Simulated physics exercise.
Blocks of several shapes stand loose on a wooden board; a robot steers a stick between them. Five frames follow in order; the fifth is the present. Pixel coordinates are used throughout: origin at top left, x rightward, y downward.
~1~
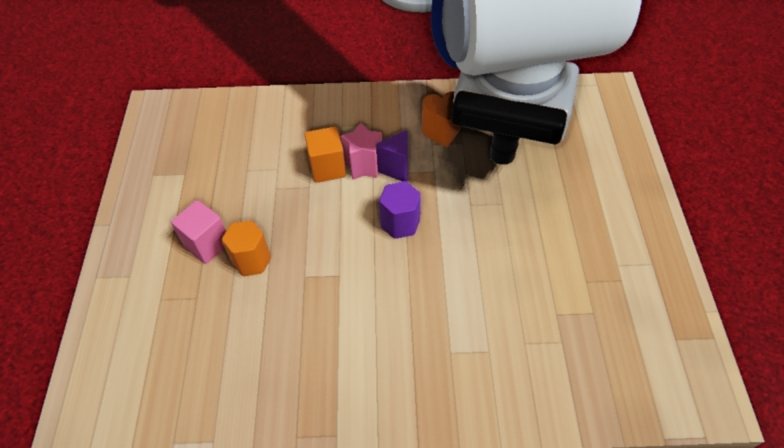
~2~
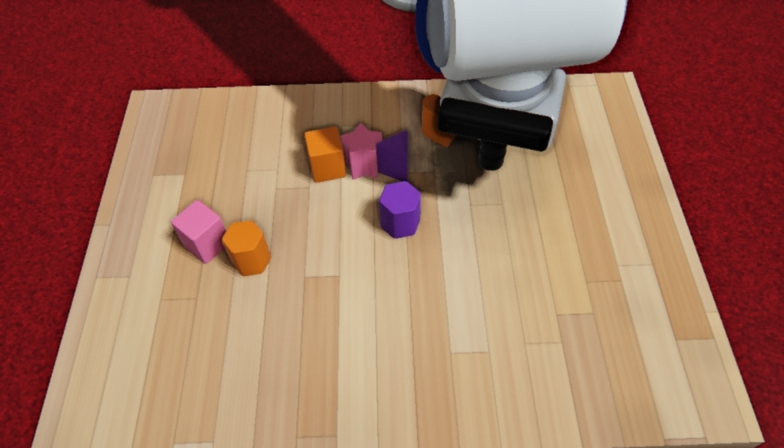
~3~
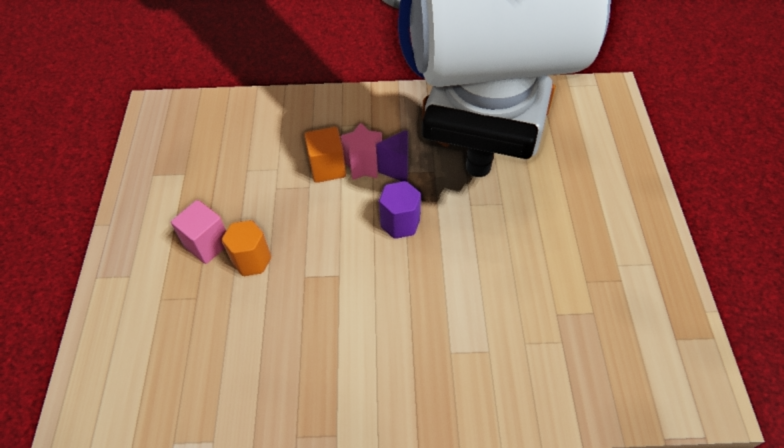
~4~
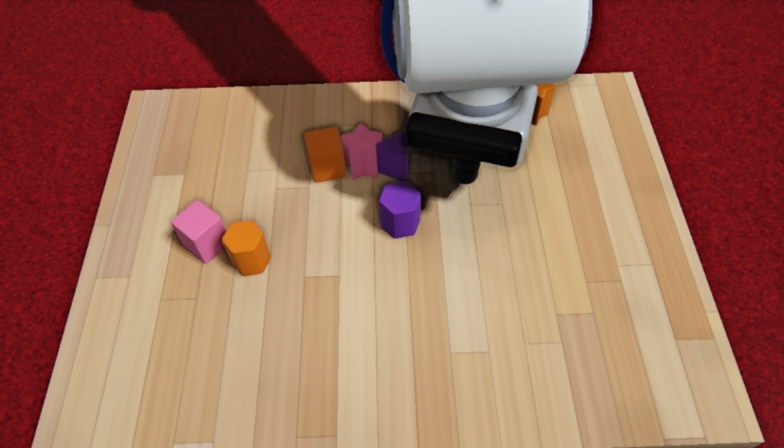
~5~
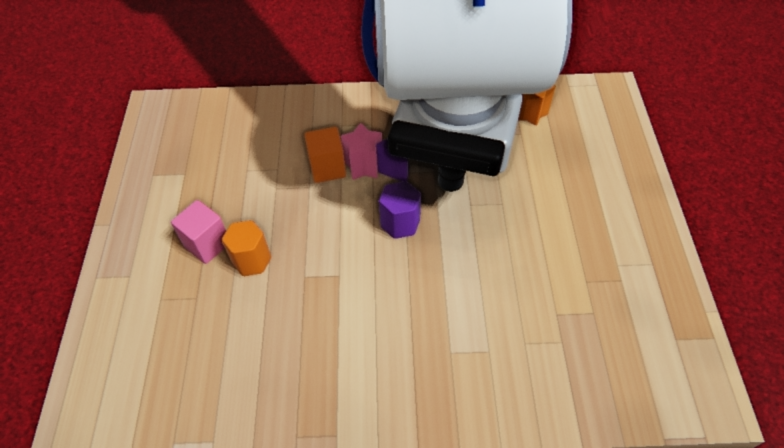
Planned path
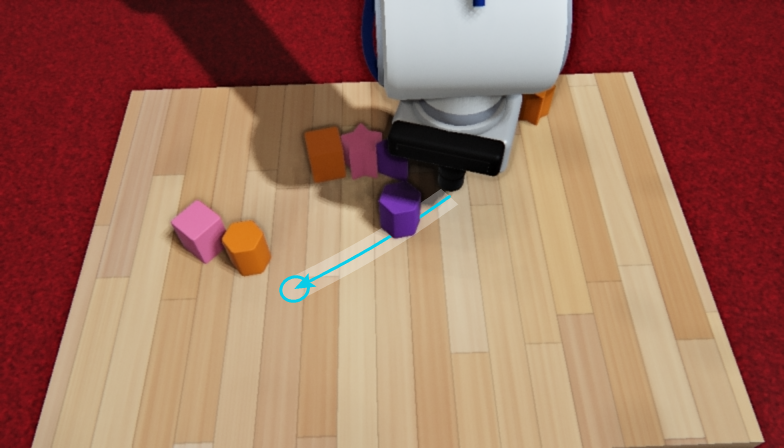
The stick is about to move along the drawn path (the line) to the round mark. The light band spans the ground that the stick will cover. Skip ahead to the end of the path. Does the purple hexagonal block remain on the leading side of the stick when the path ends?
The answer is no.
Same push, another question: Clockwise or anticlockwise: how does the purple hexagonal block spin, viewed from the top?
From above, the turn goes clockwise.
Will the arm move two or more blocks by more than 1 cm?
No - that is not the case.
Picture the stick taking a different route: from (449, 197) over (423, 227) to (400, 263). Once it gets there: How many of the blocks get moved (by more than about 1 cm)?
I foresee one block being moved.
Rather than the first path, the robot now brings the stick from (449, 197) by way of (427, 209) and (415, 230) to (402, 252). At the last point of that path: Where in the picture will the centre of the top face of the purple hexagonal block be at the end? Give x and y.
It is going to be at (371, 216).
The line goes from (449, 197) over (378, 244) to (295, 289).
The first path, step by step. One third of the way, stick (403, 215); purple hexagonal block (370, 208), turned 30° clockwise.
Two thirds of the way, stick (349, 247); purple hexagonal block (318, 220), turned 100° clockwise.
At the end, stick (291, 277); orange hexagonal block unmoved; purple hexagonal block (304, 223), turned 145° clockwise.
